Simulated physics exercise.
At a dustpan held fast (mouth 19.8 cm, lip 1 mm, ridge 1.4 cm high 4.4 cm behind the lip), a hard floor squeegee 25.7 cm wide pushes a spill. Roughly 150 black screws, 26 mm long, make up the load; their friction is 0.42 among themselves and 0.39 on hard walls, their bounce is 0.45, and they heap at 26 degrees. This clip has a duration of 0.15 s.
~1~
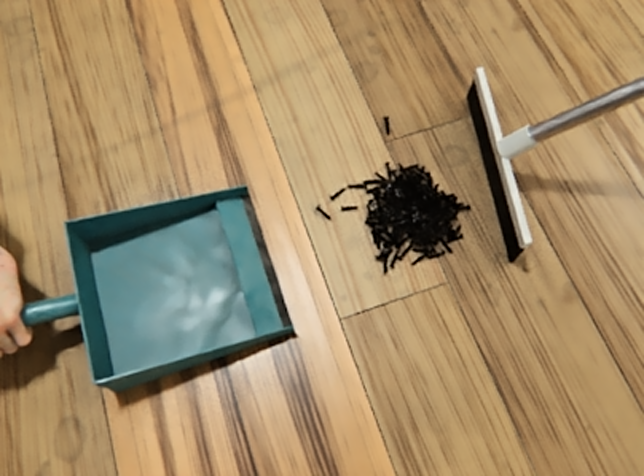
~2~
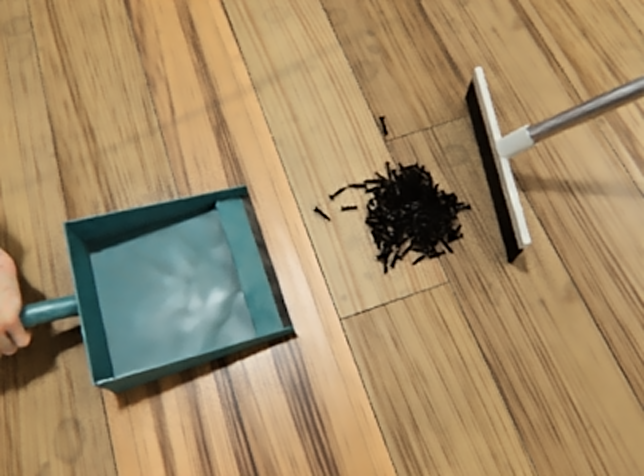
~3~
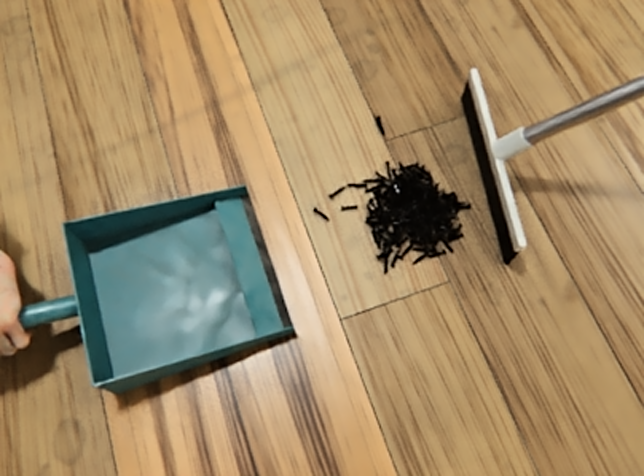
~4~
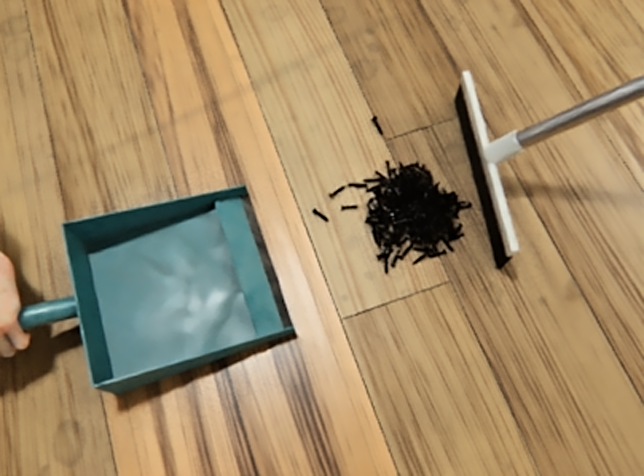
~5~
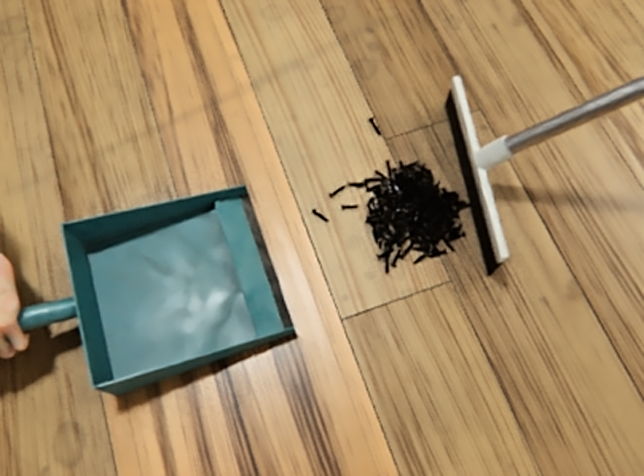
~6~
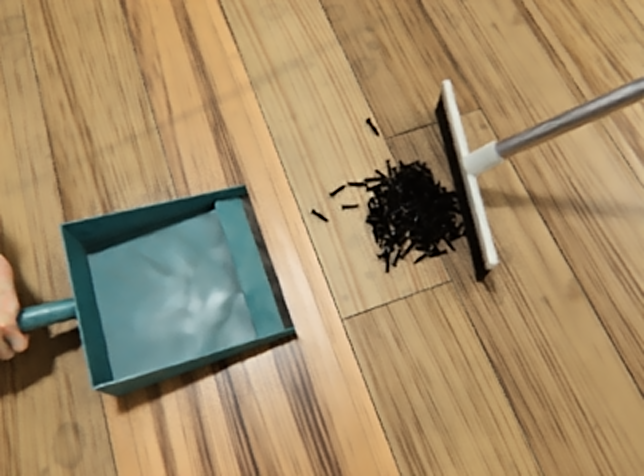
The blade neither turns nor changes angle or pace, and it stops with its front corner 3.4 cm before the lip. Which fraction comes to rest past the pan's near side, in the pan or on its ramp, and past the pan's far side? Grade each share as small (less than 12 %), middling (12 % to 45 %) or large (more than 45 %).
Near side - small, pan - small, far side - small.
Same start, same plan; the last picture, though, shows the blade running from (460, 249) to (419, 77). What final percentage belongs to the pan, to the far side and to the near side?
You'd see pan at 25, far at 20 and near at 0.
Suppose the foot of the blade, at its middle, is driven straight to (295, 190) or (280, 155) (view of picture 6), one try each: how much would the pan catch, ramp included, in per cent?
About 15 and 10 per cent.
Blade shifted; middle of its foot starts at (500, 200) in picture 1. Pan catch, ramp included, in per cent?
The pan and its ramp would take some 5 per cent.
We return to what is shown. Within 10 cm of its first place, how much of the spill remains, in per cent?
It comes to near 0 percent.
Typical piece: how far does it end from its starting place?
It works out to roughly 18 cm.
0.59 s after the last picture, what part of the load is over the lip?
By that time, around 5 percent.
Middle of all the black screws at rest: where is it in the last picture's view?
When it all comes to rest, the middle is near (291, 253).
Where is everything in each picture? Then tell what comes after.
The first picture shows blade from (525, 244) to (478, 76), moved 0.0 cm, 0 of the pieces shifted so far; middle of the pieces at (409, 212); pan at (172, 291).
The second picture shows blade from (524, 244) to (477, 75), moved 0.3 cm, 1 of the pieces shifted so far; middle of the pieces at (409, 212).
The third picture shows blade from (519, 247) to (472, 77), moved 1.0 cm, 1 of the pieces shifted so far; middle of the pieces at (409, 211).
The fourth picture shows blade from (512, 251) to (465, 80), moved 2.3 cm, 2 of the pieces shifted so far; middle of the pieces at (410, 211).
The fifth picture shows blade from (501, 258) to (455, 84), moved 3.9 cm, 2 of the pieces shifted so far; middle of the pieces at (410, 210).
The sixth picture shows blade from (491, 264) to (445, 88), moved 5.6 cm, 8 of the pieces shifted so far; middle of the pieces at (410, 210); pan at (171, 293).
Then, 0.20 s after the last picture, middle of the blade 16 cm from the lip; 0 % over the lip, far side 0 %, near side 0 %.
Then, 0.33 s after the last picture, middle of the blade 9 cm from the lip; 0 % over the lip, far side 5 %, near side 5 %.
Then, 0.59 s after the last picture, middle of the blade 6 cm from the lip; 5 % over the lip, far side 5 %, near side 5 %.
In the end, near side 5 %, pan 5 %, far side 5 %, in front of the lip or behind the blade 85 %.
